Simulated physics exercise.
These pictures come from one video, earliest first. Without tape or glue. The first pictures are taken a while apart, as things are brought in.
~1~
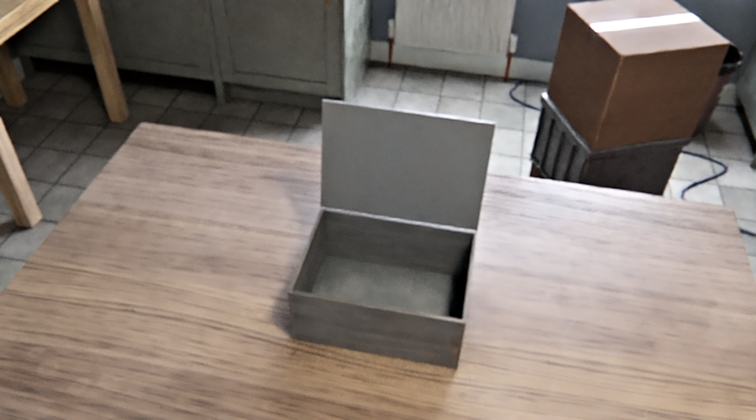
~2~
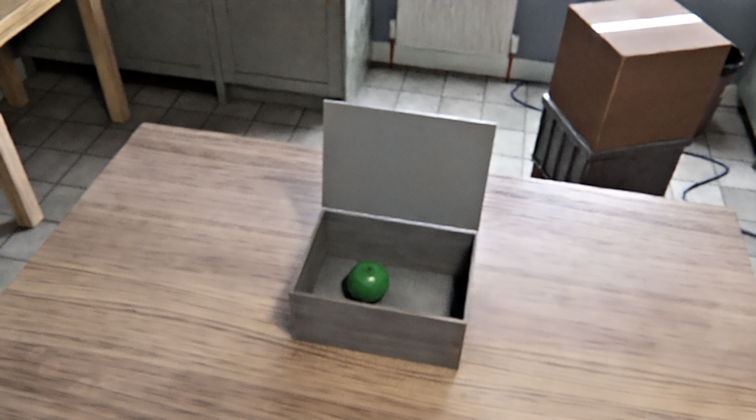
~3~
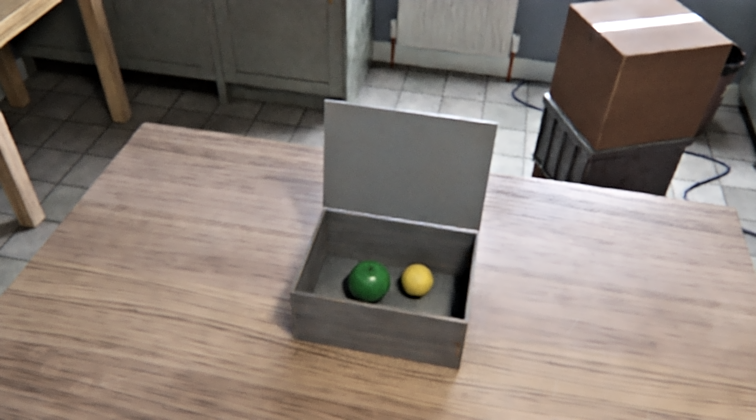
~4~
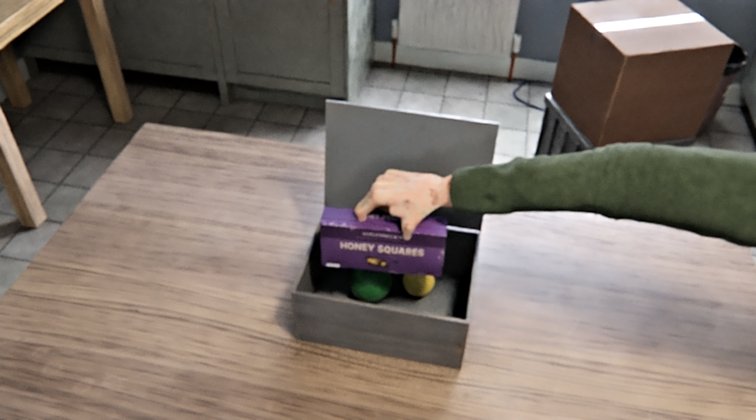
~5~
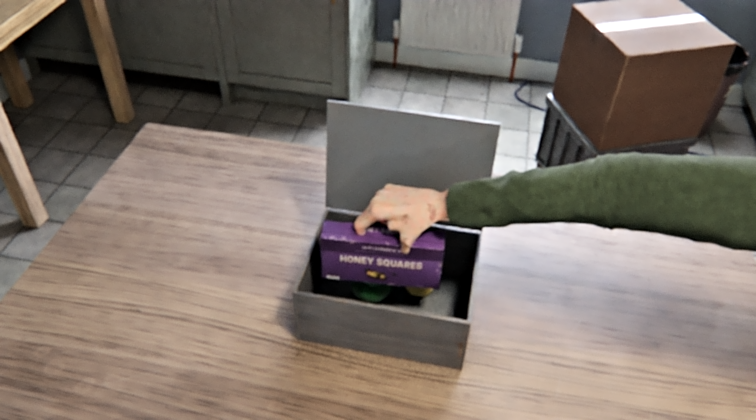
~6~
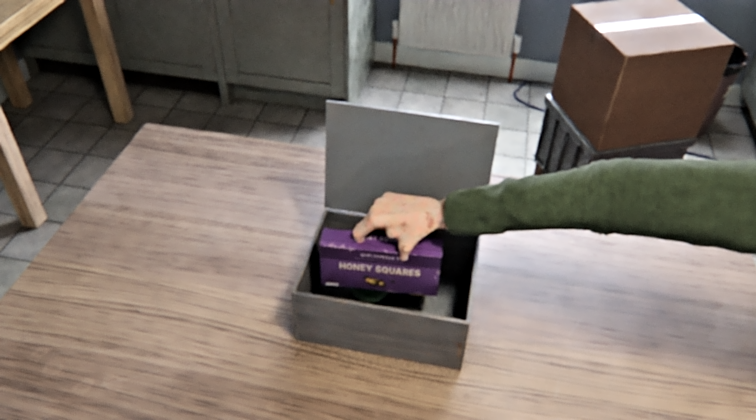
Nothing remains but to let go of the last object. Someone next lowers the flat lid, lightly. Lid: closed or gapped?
Oh look, the lid finishes down.
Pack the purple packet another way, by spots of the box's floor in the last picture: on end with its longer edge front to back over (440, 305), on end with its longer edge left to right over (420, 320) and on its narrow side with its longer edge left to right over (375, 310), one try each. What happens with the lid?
Lid left open; lid left open; lid down.
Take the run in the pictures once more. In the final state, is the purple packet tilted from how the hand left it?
Observation: It tilts over.
Then, 0.50 s past the last view, purple packet on its side near (372, 308); green apple displaced a little.
Then, 1.50 s past the last view, lid 67° above the rim; purple packet on its side near (374, 308); green apple displaced about its own width; yellow lemon displaced a little.
Then, 1.90 s past the last view, lid 18° above the rim; purple packet on its side near (374, 308); green apple displaced about its own width; yellow lemon displaced a little.
Finally, lid shut; down or leaning hard in the box, purple packet; moved from the start, green apple; yellow lemon still in place. Final places as the last picture's camera would see them, purple packet near (374, 308).
